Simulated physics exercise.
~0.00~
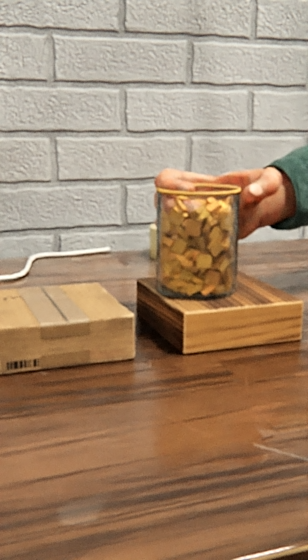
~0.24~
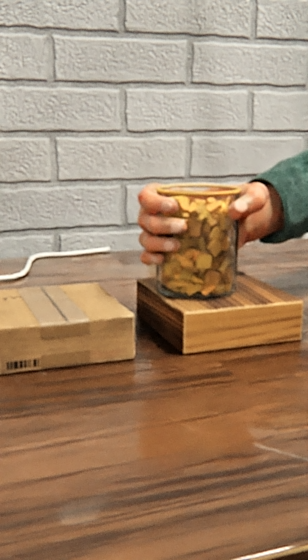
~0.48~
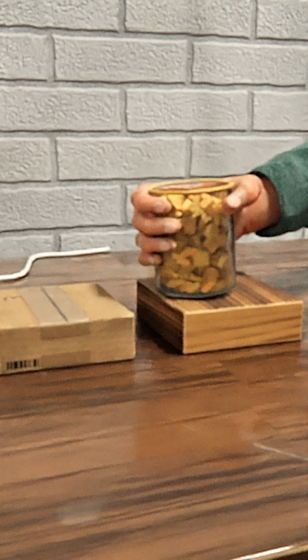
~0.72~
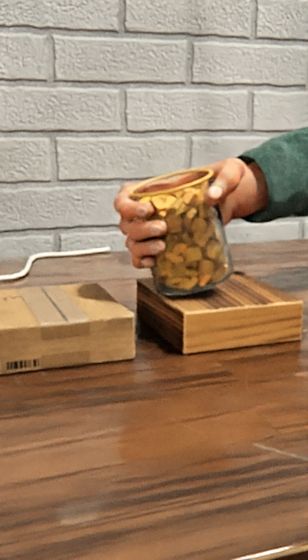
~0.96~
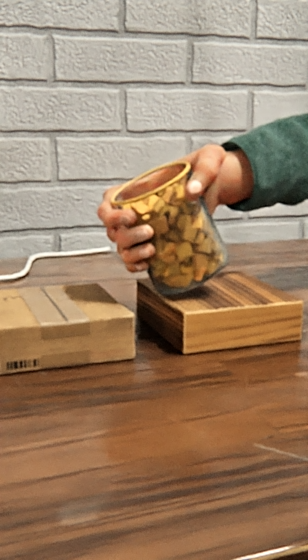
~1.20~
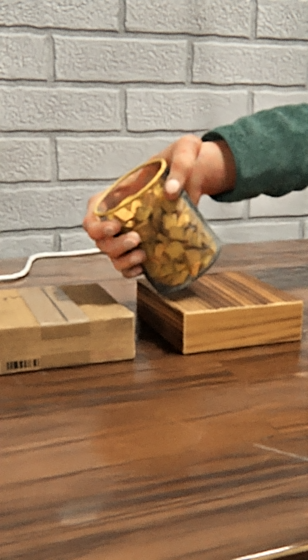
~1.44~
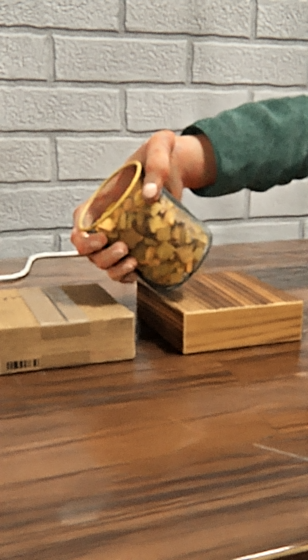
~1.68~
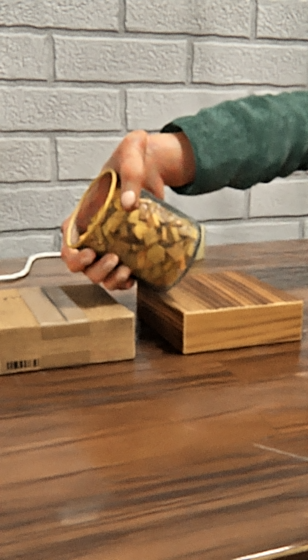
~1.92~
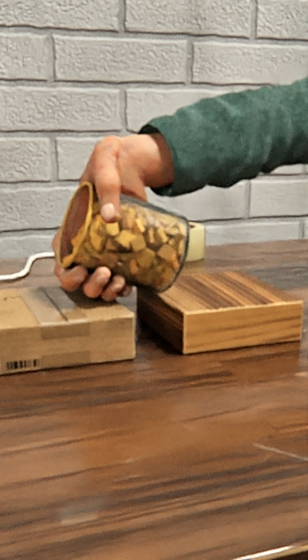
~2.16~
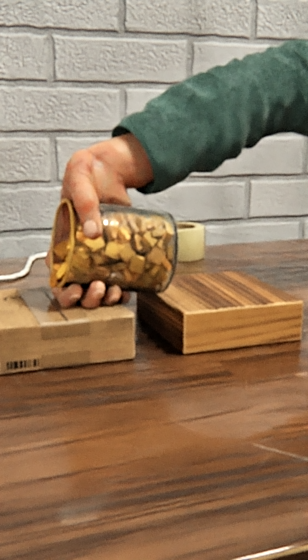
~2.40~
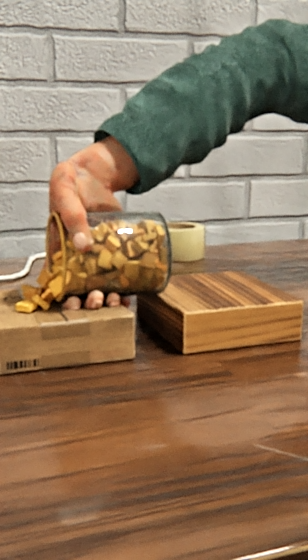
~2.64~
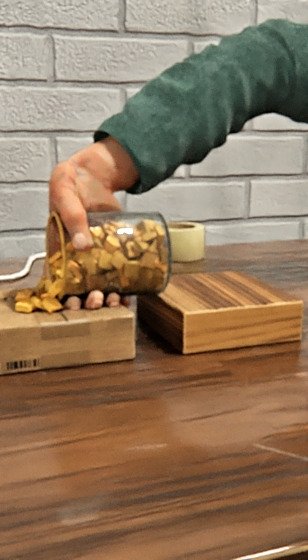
A clear glass packed with small yellowish-brown pieces stands upright on a striped wooden block, held by a hand in a green sleeve, with a cardboard box to the left. The hand wraps around the glass and begins tipping it leftward, lifting it slightly as it leans. It swings further over toward the cardboard box, the pieces still inside, while the forearm rises above it. The glass comes down almost flat with its mouth over the box. Some pieces tumble onto the cardboard, and the hand holds the glass there on its side, most pieces still within.
